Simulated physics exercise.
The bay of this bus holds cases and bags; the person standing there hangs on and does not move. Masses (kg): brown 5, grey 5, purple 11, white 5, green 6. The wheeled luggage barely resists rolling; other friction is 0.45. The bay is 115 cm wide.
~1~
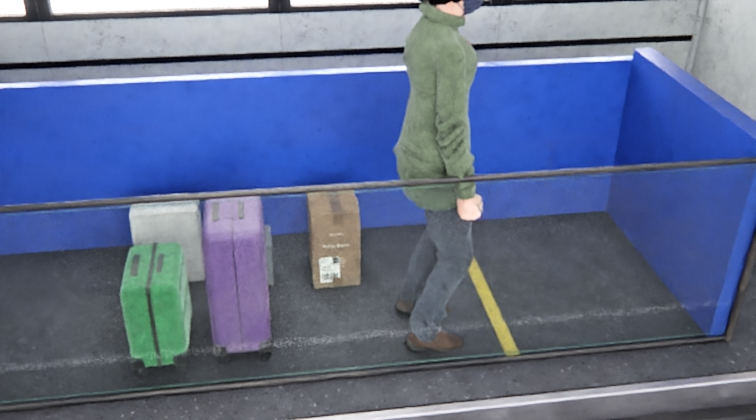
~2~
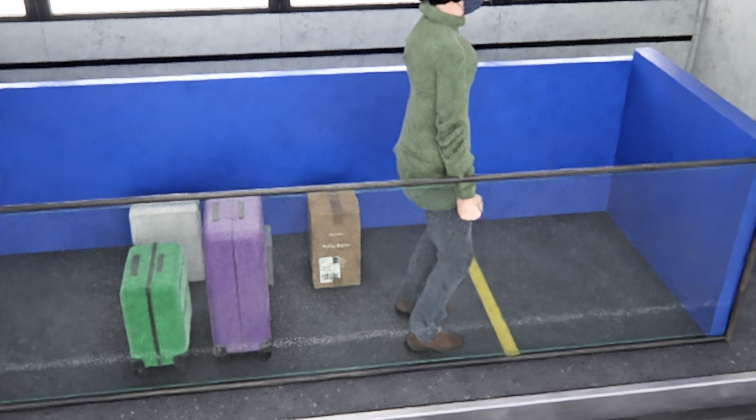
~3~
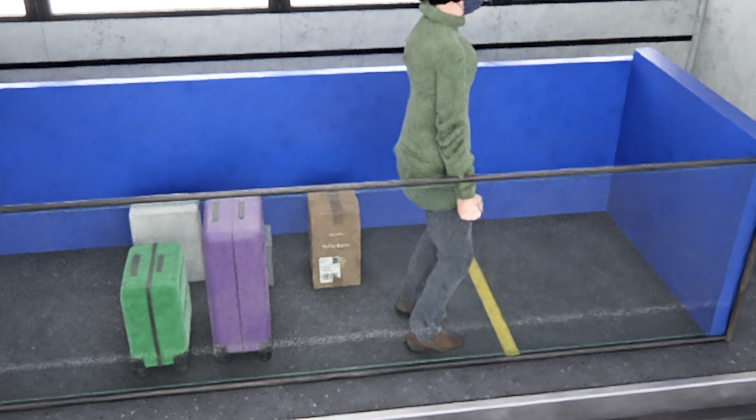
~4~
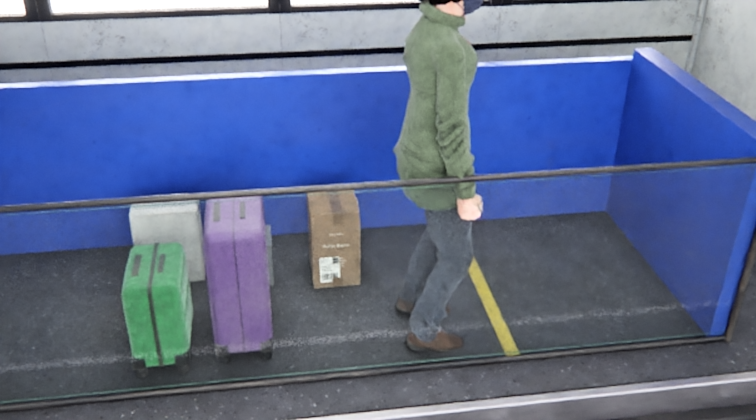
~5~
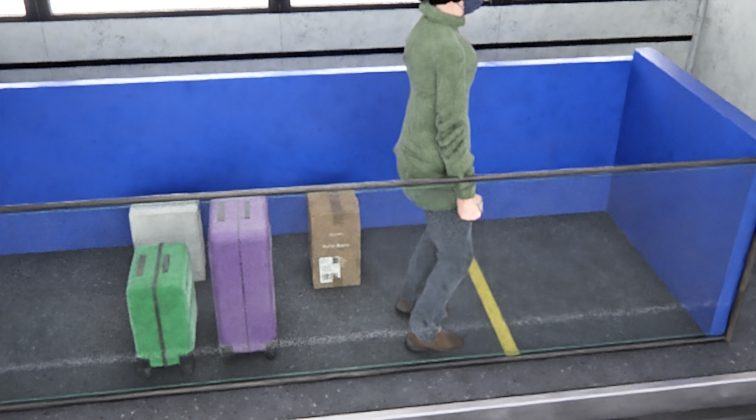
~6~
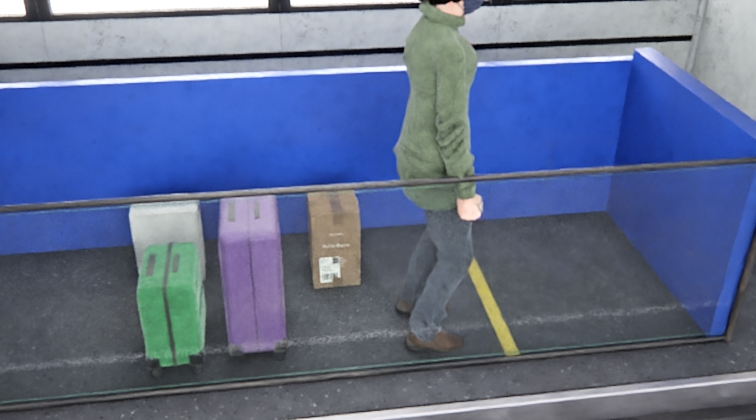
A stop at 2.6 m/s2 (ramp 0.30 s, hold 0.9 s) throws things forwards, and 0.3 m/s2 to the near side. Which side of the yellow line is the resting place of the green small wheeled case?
This time the green small wheeled case stops short of the yellow line.
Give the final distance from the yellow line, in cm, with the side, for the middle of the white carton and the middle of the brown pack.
White carton 150 short, brown pack 70 short.
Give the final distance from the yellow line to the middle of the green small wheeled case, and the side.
Some 75 cm short of it.
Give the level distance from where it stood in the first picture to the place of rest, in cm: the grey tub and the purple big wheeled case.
About: Grey tub 0, purple big wheeled case 60.
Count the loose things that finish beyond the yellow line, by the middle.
The count is 0.
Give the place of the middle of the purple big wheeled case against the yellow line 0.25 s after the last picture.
Some 90 cm short of it.
Then, 0.25 s after the last picture the green small wheeled case is 123 cm short of the yellow line, tilted 0°, near (221, 307) in the last picture's view.
Then, 0.65 s after the last picture the green small wheeled case is 76 cm short of the yellow line, tilted 0°, near (332, 304) in the last picture's view; the brown pack 70 cm short of the yellow line, tilted 0°.
Then, 1.15 s after the last picture the green small wheeled case is 76 cm short of the yellow line, tilted 0°, near (333, 303) in the last picture's view; the brown pack 70 cm short of the yellow line, tilted 0°.
At rest, brown pack stops short of the yellow line; grey tub stops short of the yellow line; purple big wheeled case stops short of the yellow line; white carton stops short of the yellow line; green small wheeled case stops short of the yellow line.
